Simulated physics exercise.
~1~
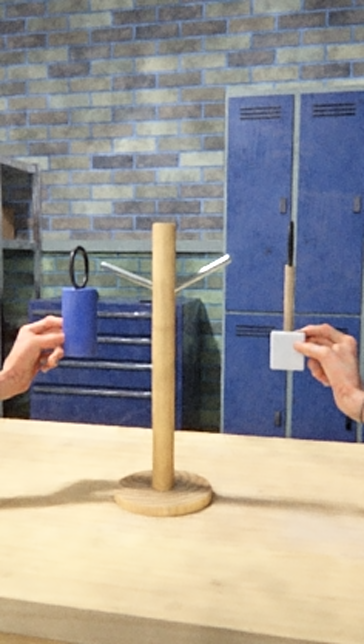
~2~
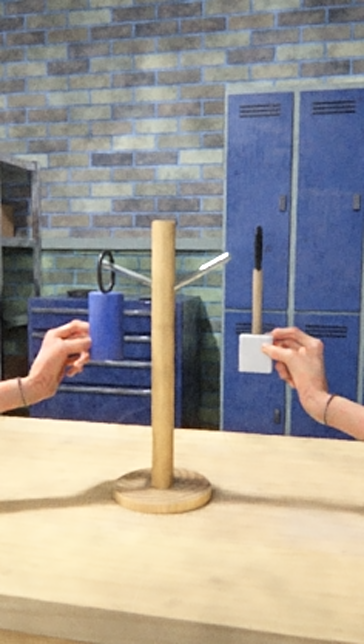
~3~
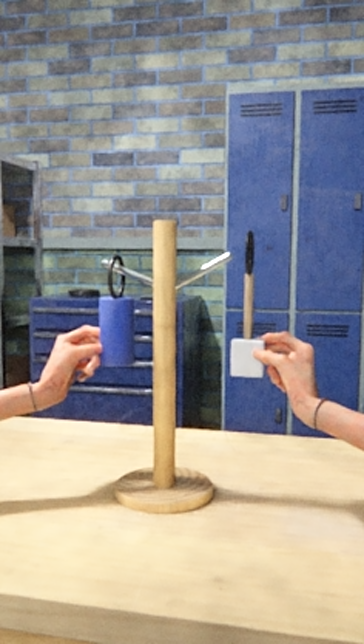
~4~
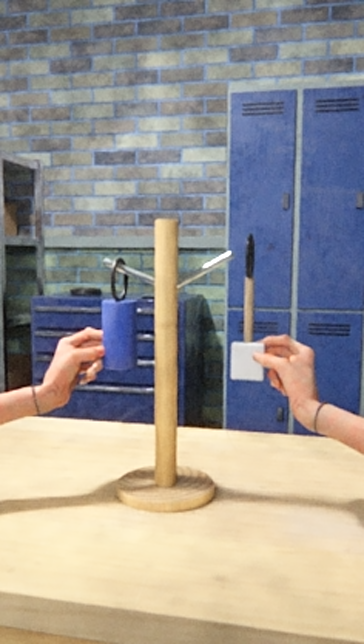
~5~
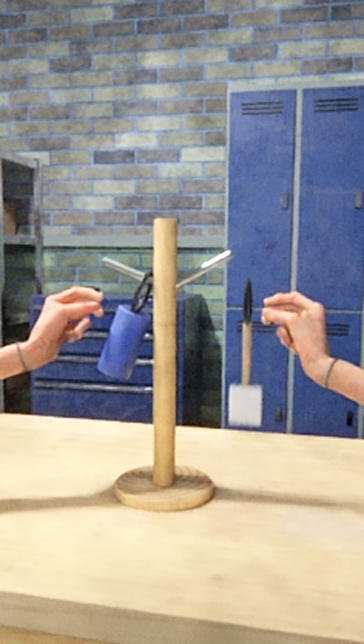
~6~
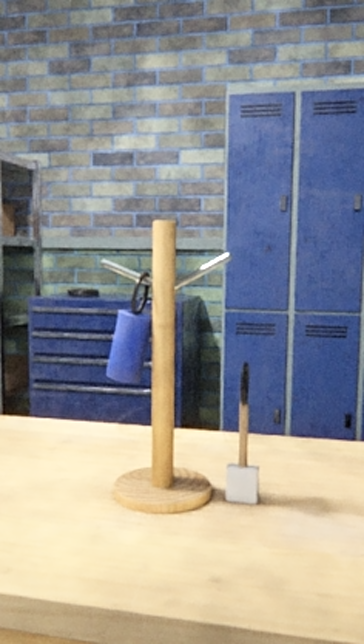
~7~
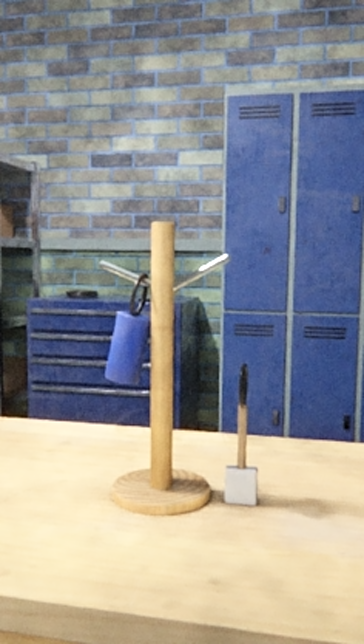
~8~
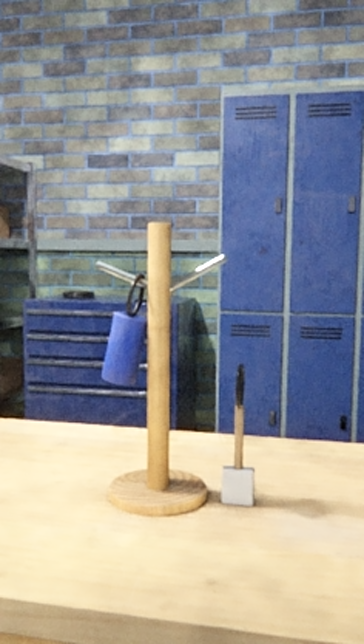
A blue lantern hangs on a peg stand while a released white brush drops upright beside it.
